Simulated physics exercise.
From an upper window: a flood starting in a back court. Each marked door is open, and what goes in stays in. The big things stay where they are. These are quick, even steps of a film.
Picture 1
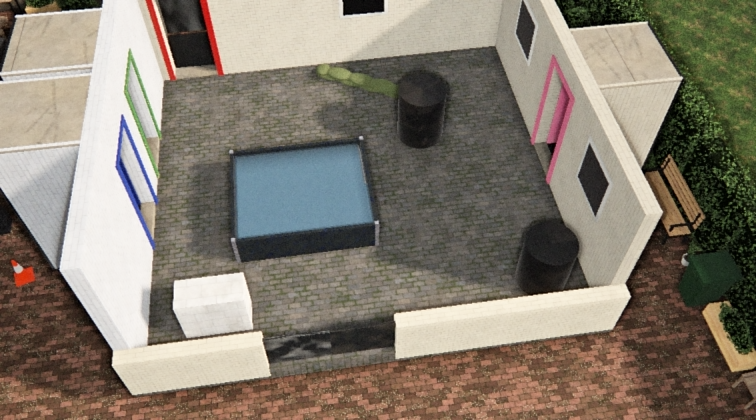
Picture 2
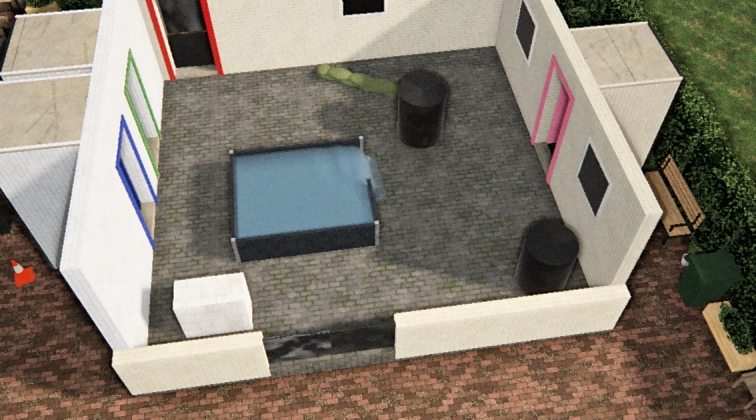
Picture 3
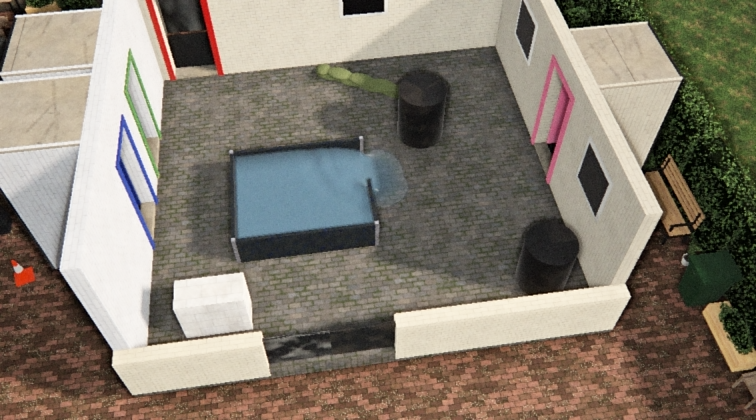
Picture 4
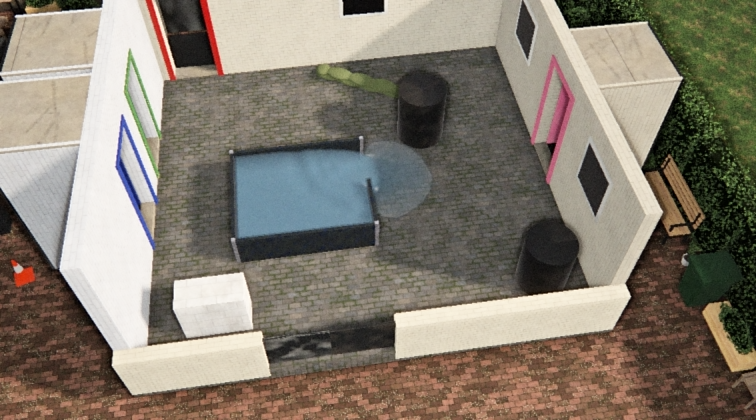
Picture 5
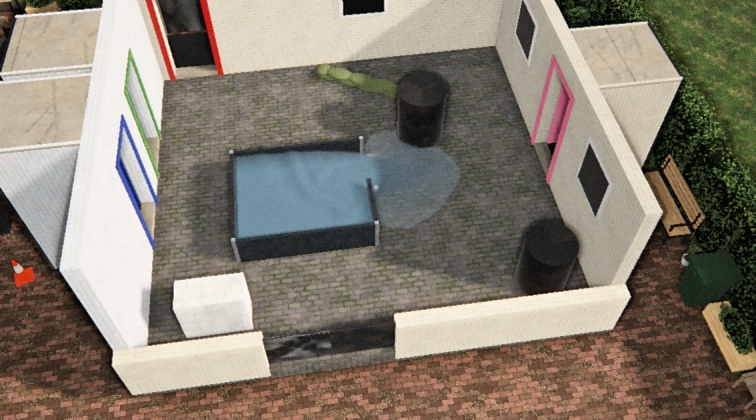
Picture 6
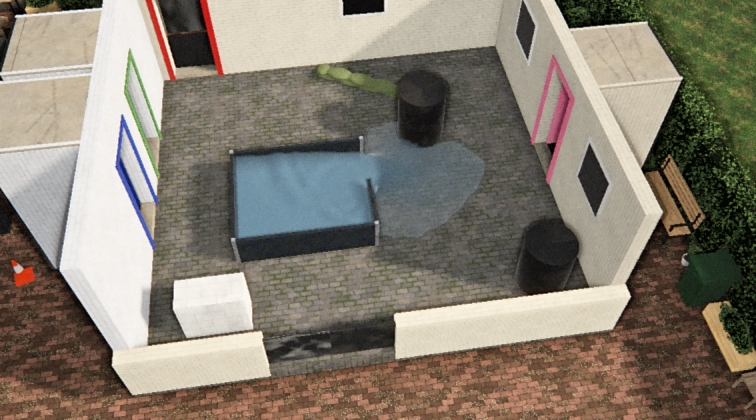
We see, from above, a walled paved court with a rectangular tank of blue water and two dark barrels; water pours out through the tank's right side and spreads across the paving in a widening, rounded sheet.
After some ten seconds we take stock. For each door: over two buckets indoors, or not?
One by one: The red door holds within the limit; the blue door holds within the limit; the green door holds within the limit; the pink door floods.
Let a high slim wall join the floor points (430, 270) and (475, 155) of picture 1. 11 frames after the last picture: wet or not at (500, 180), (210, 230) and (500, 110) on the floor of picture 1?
As listed: Not flooded, no water, awash.
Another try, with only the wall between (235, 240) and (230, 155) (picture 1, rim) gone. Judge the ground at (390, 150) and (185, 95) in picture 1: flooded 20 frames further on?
In that order: Dry, under water.
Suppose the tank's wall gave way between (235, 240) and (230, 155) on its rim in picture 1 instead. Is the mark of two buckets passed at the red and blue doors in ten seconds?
One by one: Red floods; blue goes over.
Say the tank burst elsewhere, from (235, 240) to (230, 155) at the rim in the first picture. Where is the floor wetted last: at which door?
The pink door.
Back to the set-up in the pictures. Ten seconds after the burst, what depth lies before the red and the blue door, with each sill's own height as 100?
Near 30 and 30 in a hundred.
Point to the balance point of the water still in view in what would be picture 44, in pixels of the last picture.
Roughly at (382, 190).
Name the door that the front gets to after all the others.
It is the blue door.
A moment on, water covers 20 % of the floor; the red door not reached, the blue door not reached, the green door not reached, the pink door under two buckets in.
Next, water covers 25 % of the floor; the red door not reached, the blue door not reached, the green door not reached, the pink door over two buckets in.
Then, water covers 35 % of the floor; the red door not reached, the blue door not reached, the green door not reached, the pink door far over two buckets in.
Later, water covers 65 % of the floor; the red door wet at the sill, nothing in, the blue door not reached, the green door not reached, the pink door far over two buckets in.
In the end, water covers 85 % of the floor; the red door wet at the sill, nothing in, the blue door wet at the sill, nothing in, the green door wet at the sill, nothing in, the pink door far over two buckets in.
